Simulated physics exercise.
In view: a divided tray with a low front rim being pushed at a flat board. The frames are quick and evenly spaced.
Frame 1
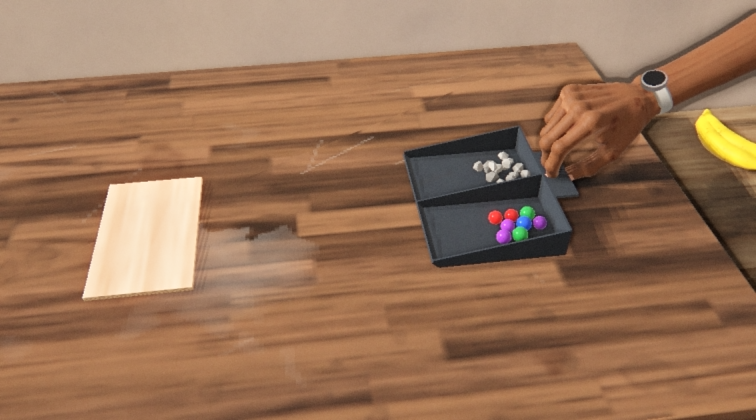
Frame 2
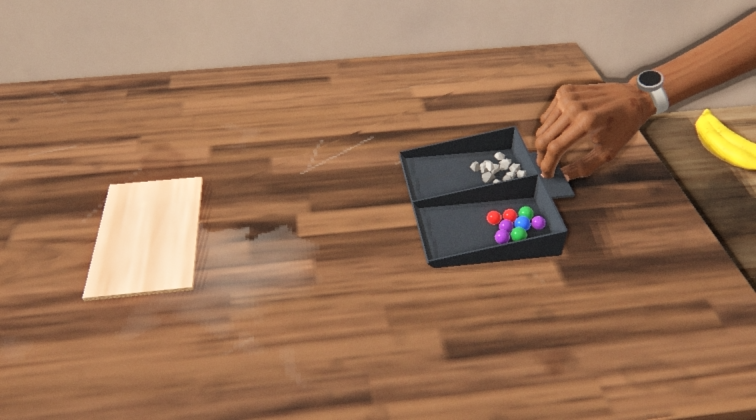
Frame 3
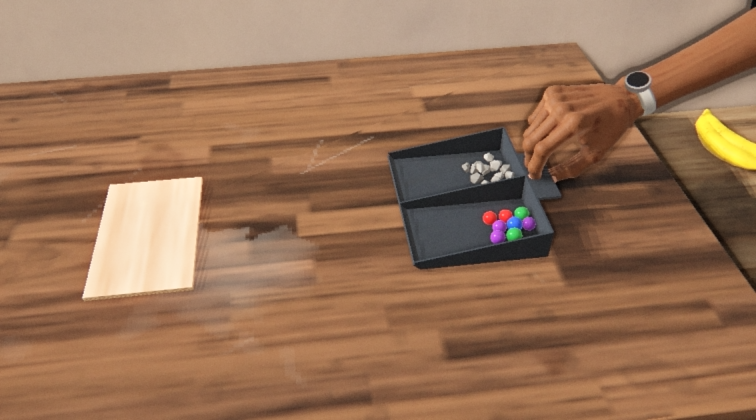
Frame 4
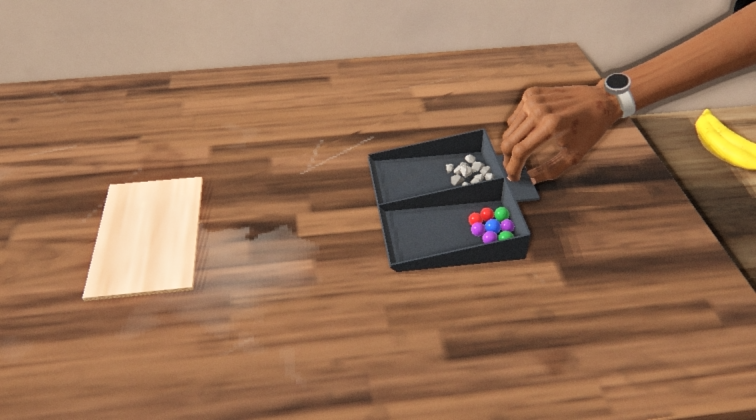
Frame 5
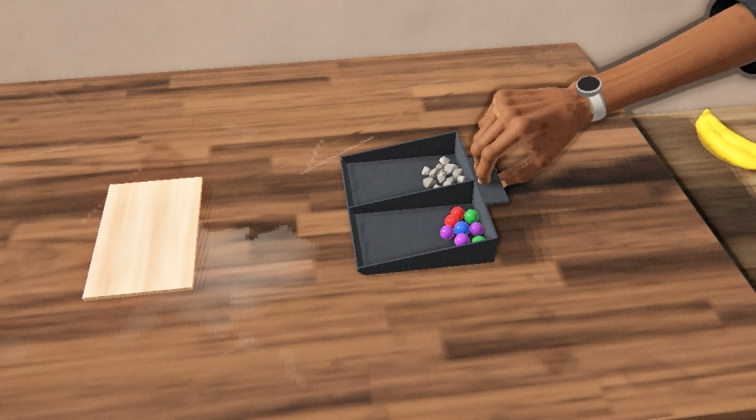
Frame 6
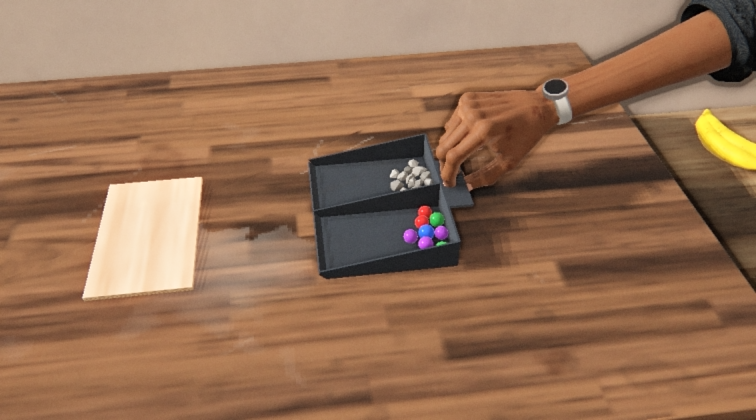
Divided dark tray holding gravel and colourful marbles sliding left across a wooden table, pushed by a hand toward a flat board.
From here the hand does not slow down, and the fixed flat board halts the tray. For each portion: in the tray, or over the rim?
Well, the near portion tips some over, and as for the far portion, it is retained.
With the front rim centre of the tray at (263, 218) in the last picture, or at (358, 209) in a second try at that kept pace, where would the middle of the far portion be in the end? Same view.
Around (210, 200), then around (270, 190).
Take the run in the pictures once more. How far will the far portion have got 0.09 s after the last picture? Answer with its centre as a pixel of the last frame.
Its centre lies close to (354, 183) in the last picture.
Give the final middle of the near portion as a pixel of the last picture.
Close to (108, 260).
Then, 0.09 s on from there, tray still sliding, front rim near (257, 218); near portion all inside; far portion all inside.
Then, 0.28 s on from there, tray stopped at the flat board; near portion all inside, moved towards the front rim; far portion all inside, moved towards the front rim.
Then, 0.49 s on from there, tray stopped at the flat board; near portion near two thirds out of the tray; far portion all inside, moved towards the front rim.
In the end, tray stopped at the flat board; near portion near two thirds out of the tray; far portion all inside, moved towards the front rim.
